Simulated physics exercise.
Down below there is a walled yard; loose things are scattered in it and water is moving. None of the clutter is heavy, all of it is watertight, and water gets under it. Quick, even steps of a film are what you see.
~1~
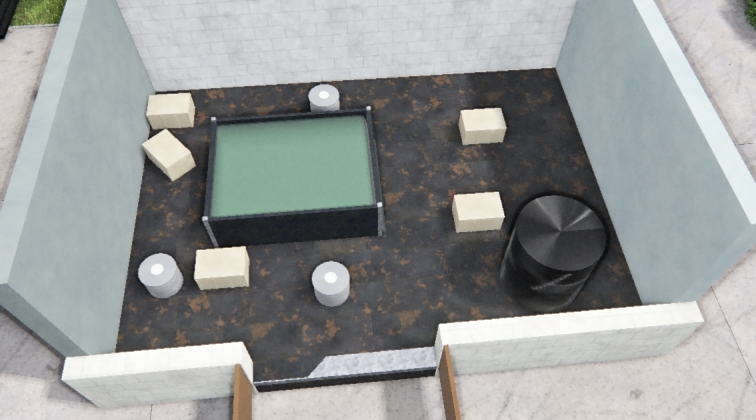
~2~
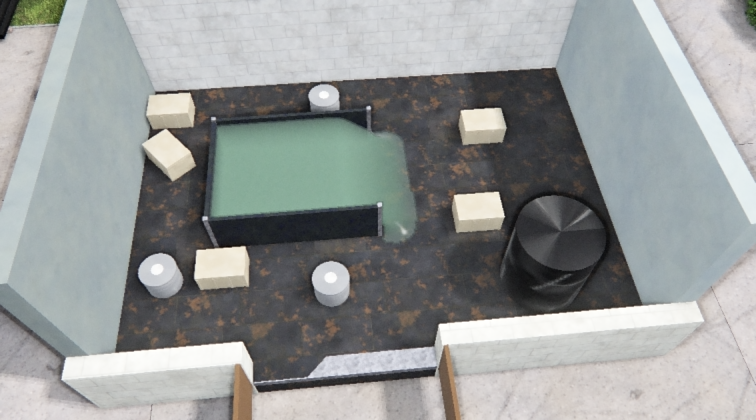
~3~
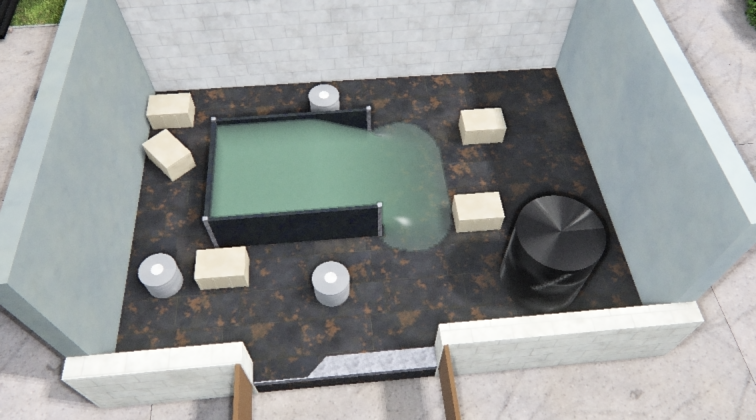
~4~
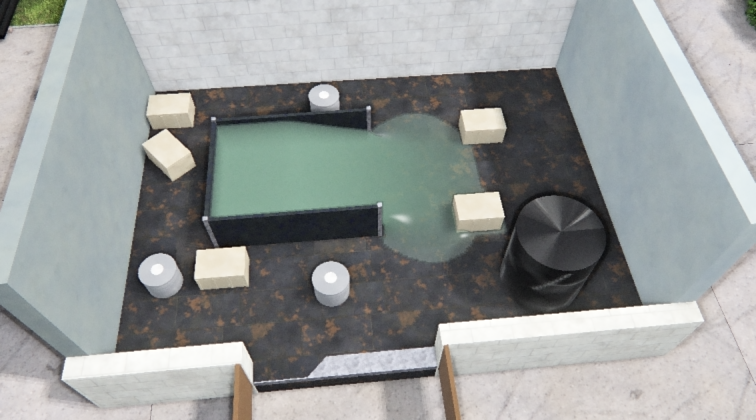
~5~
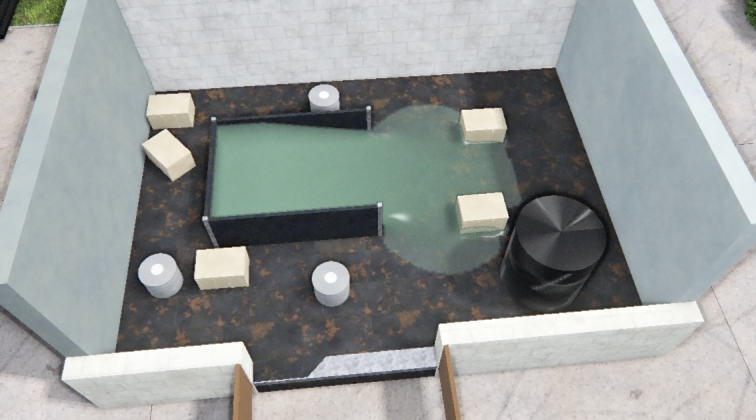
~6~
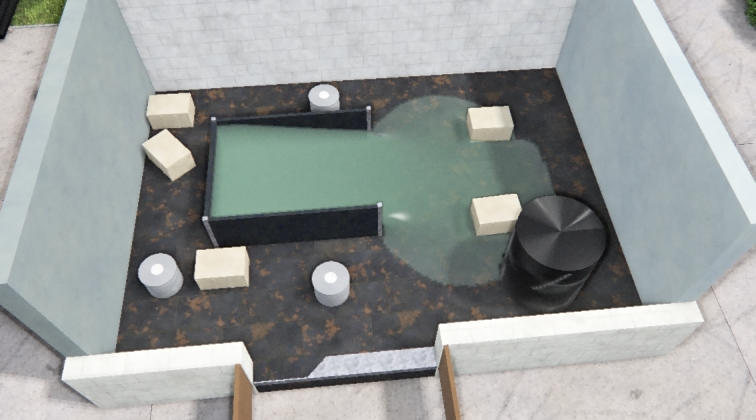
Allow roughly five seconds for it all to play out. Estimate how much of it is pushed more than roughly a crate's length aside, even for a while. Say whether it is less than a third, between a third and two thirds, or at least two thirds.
It is less than a third.
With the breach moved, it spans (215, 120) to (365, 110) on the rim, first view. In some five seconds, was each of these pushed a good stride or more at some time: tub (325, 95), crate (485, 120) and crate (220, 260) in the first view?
Results in order: Moved that far / moved that far / moved that far.
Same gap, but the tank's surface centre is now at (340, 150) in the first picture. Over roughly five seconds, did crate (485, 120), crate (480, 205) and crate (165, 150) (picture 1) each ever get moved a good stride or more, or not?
Far enough, Far enough, Not far.
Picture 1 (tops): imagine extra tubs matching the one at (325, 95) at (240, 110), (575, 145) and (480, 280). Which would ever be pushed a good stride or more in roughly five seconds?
Okay, in order the twins go nowhere much, a long way, a long way.
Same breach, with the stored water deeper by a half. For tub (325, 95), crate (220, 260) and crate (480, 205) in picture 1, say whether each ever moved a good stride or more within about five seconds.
Well, one by one: Carried that far, not carried that far, carried that far.
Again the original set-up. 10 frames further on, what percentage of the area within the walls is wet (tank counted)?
55 per cent.
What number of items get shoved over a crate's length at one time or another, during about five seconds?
Tally: 2.
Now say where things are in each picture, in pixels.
The first frame shows a crate at (479, 206) rests on the ground; a crate at (483, 119) rests on the ground; 0 of 8 have shifted.
The second frame shows a crate at (479, 206) rests on the ground; a crate at (483, 119), on the bottom; 0 of 8 have shifted.
The third frame shows a crate at (479, 206), on the bottom; a crate at (483, 119), on the bottom; 0 of 8 have shifted.
The fourth frame shows a crate at (479, 206) rests on the ground; a crate at (483, 119) rests on the ground; 0 of 8 have shifted.
The fifth frame shows a crate at (483, 206), on the bottom, close to its start; a crate at (484, 119), on the bottom; 1 of 8 have shifted.
The sixth frame shows a crate at (498, 208), on the bottom, close to its start; a crate at (491, 117) rests on the ground, close to its start; 2 of 8 have shifted.
A moment on, 2 of 8 are well off their spots; 0 afloat.
Next, 2 of 8 are well off their spots; 1 afloat.
Later, 2 of 8 are well off their spots; 2 afloat.
In the end, 2 of 8 are well off their spots, and 2 have been at some point; 2 afloat.
